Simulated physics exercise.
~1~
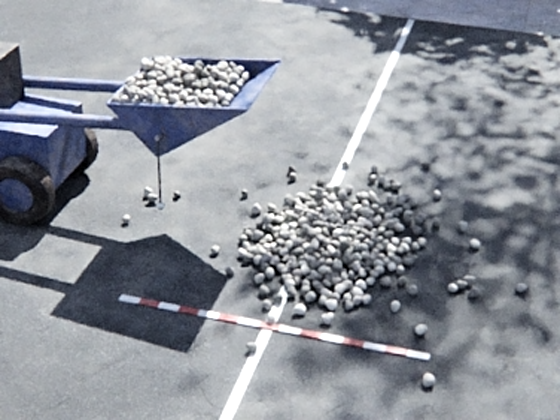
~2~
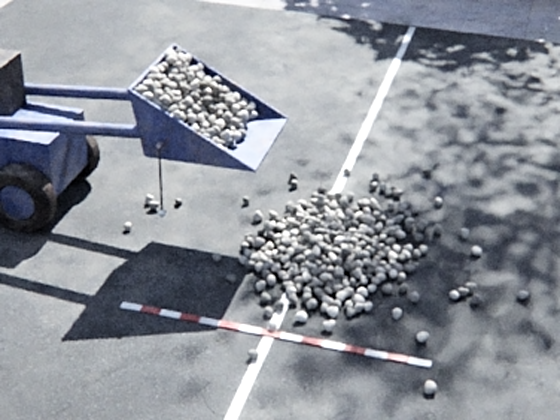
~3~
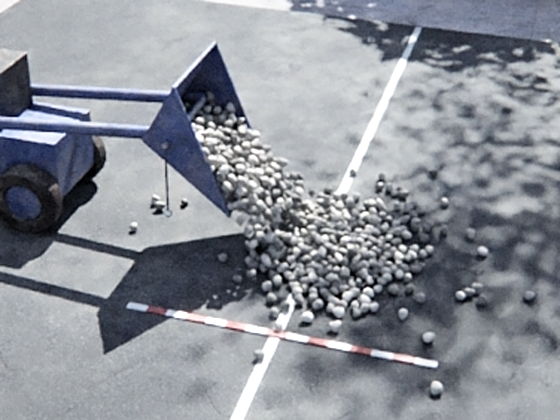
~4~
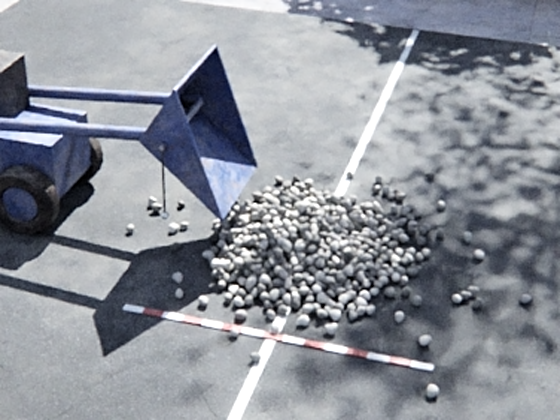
Blue loader bucket tipping forward and pouring pale rounded stones onto a heap across a painted white line, ending empty.
